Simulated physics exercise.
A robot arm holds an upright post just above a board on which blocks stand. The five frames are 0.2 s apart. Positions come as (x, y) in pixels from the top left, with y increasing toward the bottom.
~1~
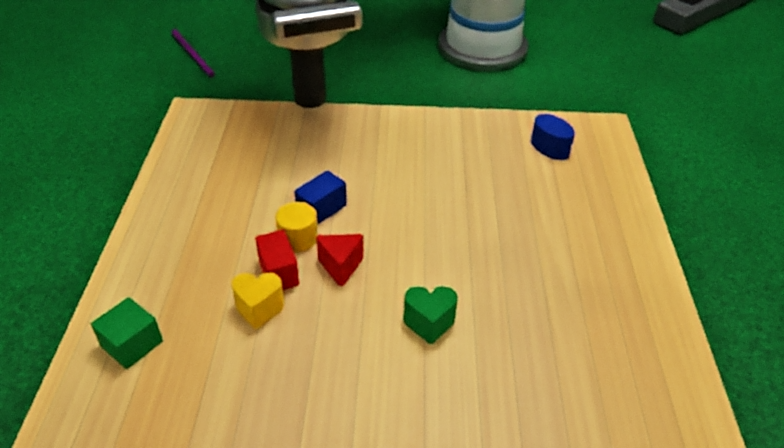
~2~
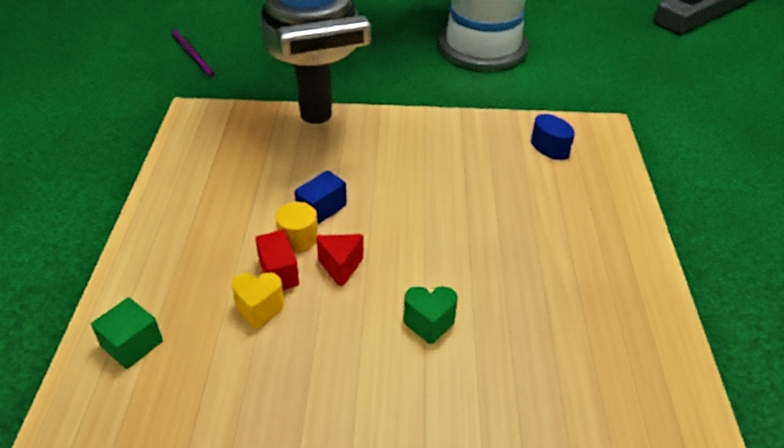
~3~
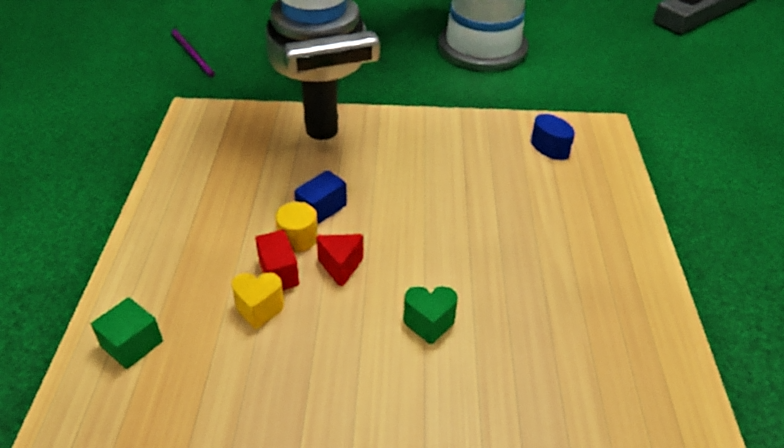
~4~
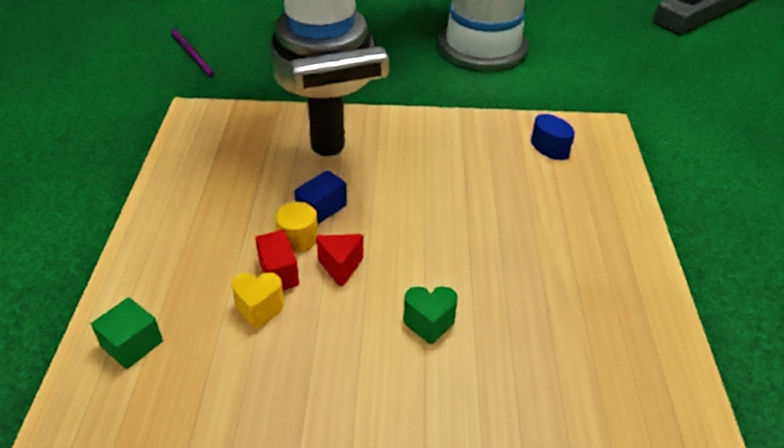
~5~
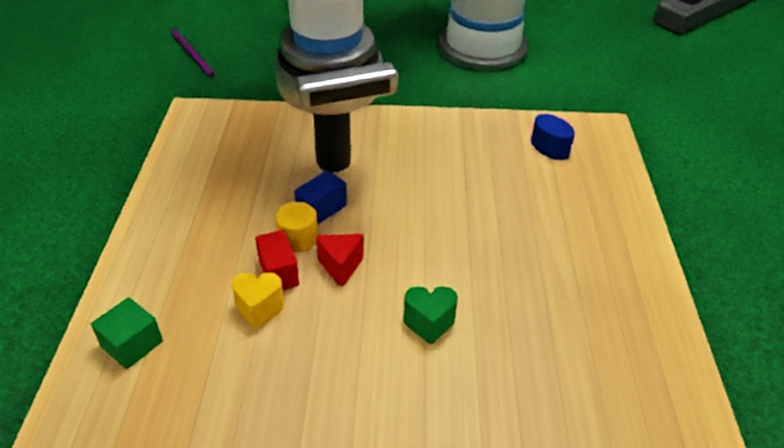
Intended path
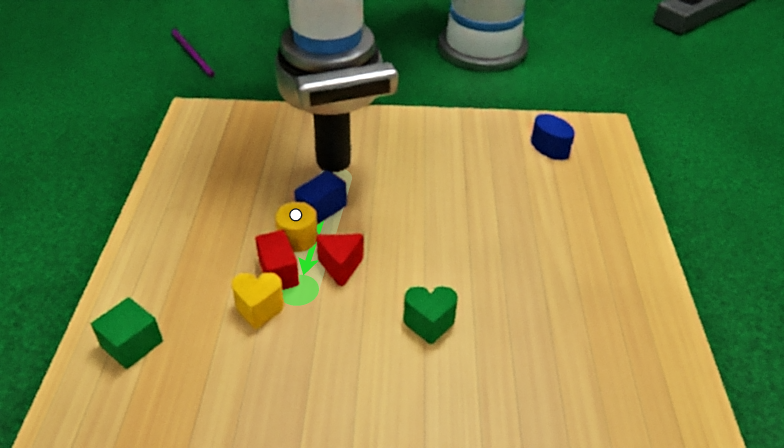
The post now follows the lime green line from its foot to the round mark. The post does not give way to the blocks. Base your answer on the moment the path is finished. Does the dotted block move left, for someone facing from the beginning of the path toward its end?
Going by the path, no.
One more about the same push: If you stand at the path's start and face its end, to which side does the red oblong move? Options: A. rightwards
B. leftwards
A.
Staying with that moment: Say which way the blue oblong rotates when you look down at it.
Looking down, it rotates anti-clockwise.
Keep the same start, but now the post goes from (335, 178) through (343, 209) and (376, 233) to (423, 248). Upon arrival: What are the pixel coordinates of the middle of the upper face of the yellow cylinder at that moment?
It sits at (283, 234).
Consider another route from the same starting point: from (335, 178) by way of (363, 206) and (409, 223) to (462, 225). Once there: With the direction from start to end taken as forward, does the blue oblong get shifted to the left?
No, I don't think so.
Drawn move, from (335, 178) directly to (299, 290); the dot is on the yellow cylinder.
The first path, step by step. One third of the way, post at (323, 196); red oblong at (258, 258), turned 50° anticlockwise; yellow cylinder at (287, 236); blue oblong at (326, 219), turned 45° anticlockwise; red triangular piece at (341, 247).
Two thirds of the way, post at (311, 233); red oblong at (247, 267), turned 40° anticlockwise; yellow cylinder at (279, 247); blue oblong at (329, 255), turned 70° anticlockwise; red triangular piece at (357, 278), turned 25° anticlockwise.
At the end, post at (297, 274); red oblong at (213, 280); yellow cylinder at (254, 279); blue oblong at (332, 291), turned 110° anticlockwise; red triangular piece at (376, 297), turned 60° anticlockwise.
